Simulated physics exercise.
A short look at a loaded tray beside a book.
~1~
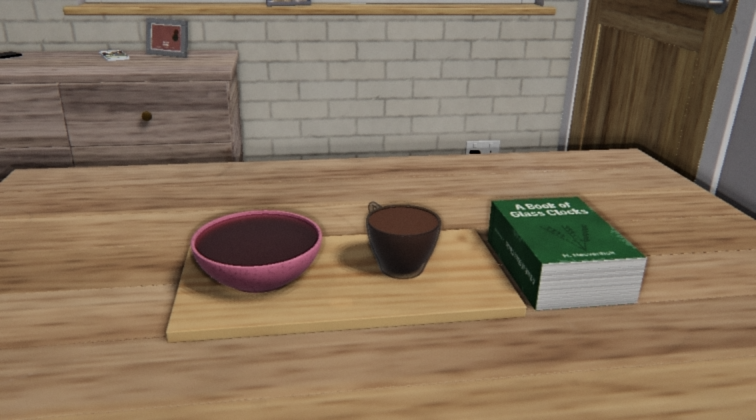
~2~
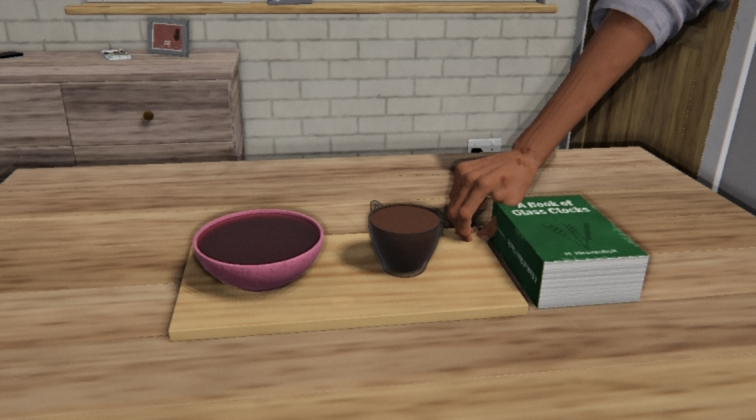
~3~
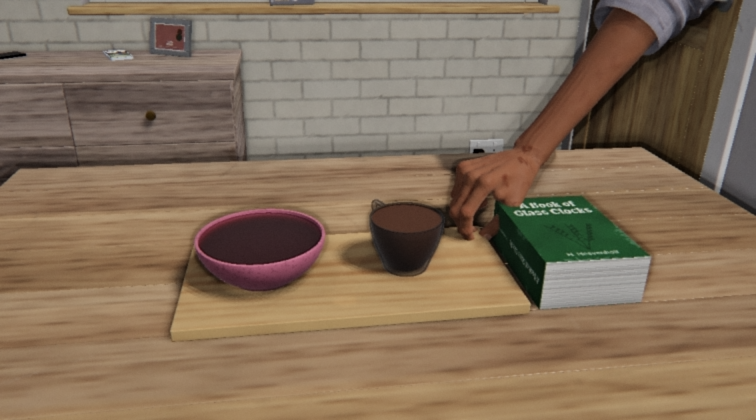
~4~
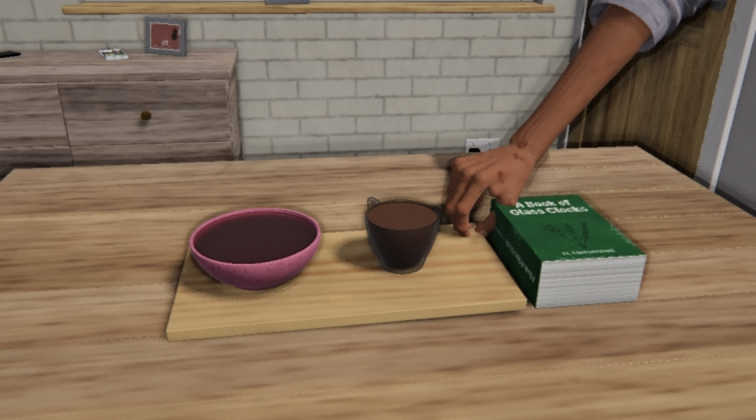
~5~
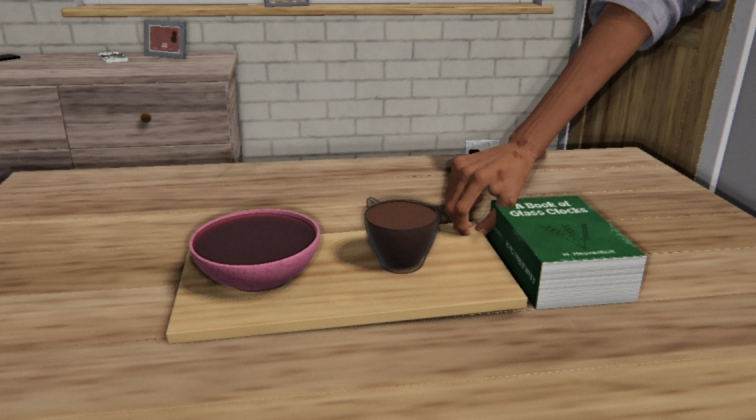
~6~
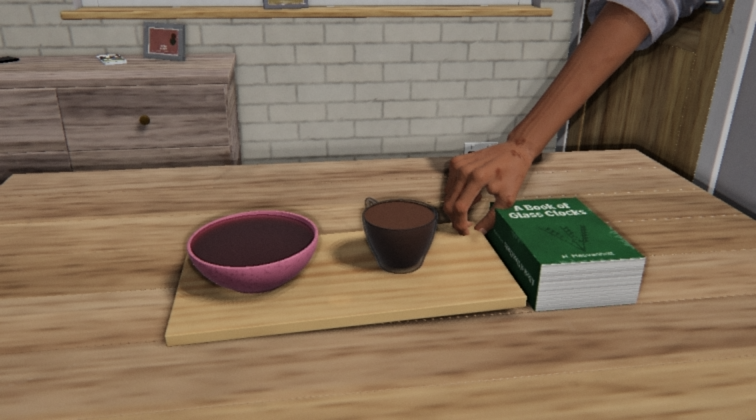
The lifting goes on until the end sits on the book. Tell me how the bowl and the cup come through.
The bowl spills and the cup spills.
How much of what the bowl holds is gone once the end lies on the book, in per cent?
Some 26 per cent.
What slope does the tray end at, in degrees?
At 10° or so.
Soon after, the tray slopes by about 6°; bowl, some has gone over its rim; cup, nothing has left it.
Later, the tray slopes by about 12°; bowl, some has gone over its rim; cup, some has gone over its rim.
In the end, the tray slopes by about 10°, resting on the book; bowl, some has gone over its rim; cup, some has gone over its rim.
